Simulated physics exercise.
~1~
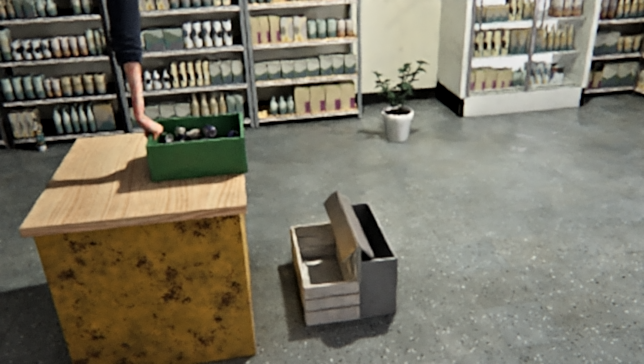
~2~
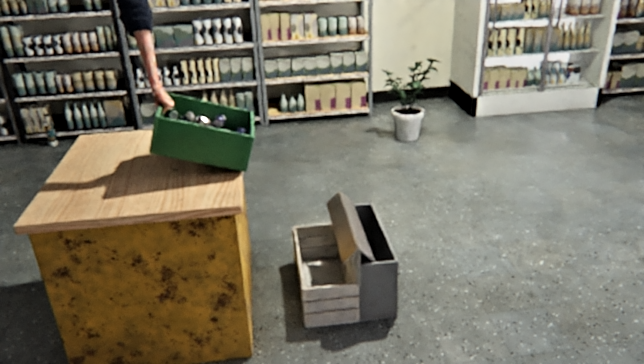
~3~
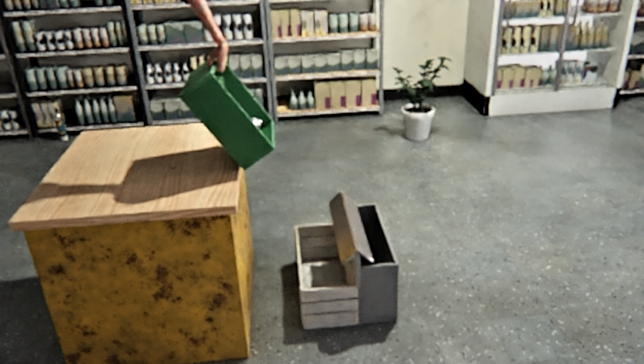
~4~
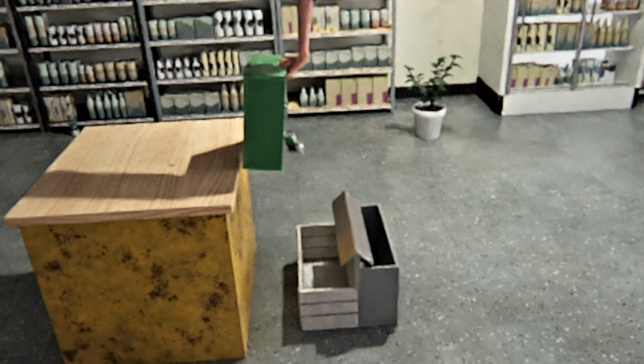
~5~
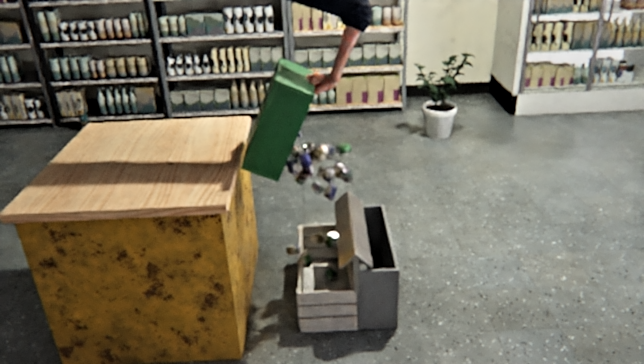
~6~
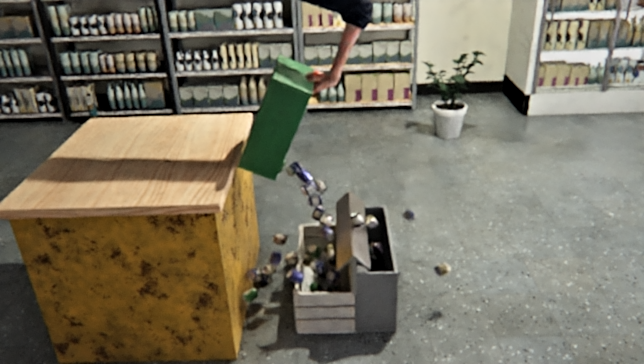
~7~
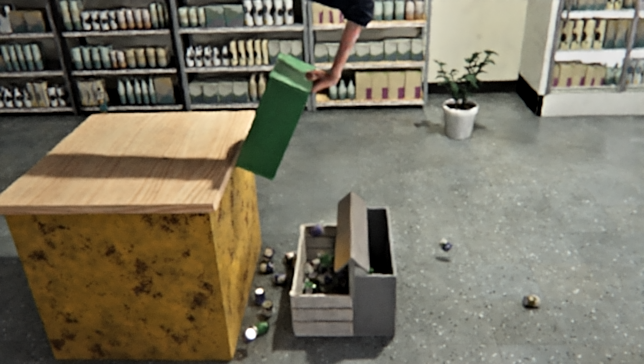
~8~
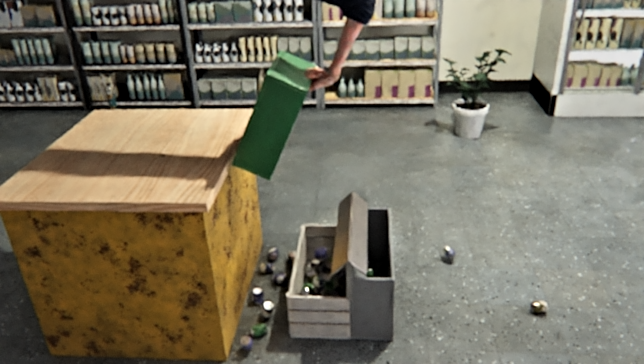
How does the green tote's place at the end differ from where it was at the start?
At the start the green tote sat upright on top of the bench, but by the end it was held steeply tipped at the bench's right edge, farther right and slightly higher in view.
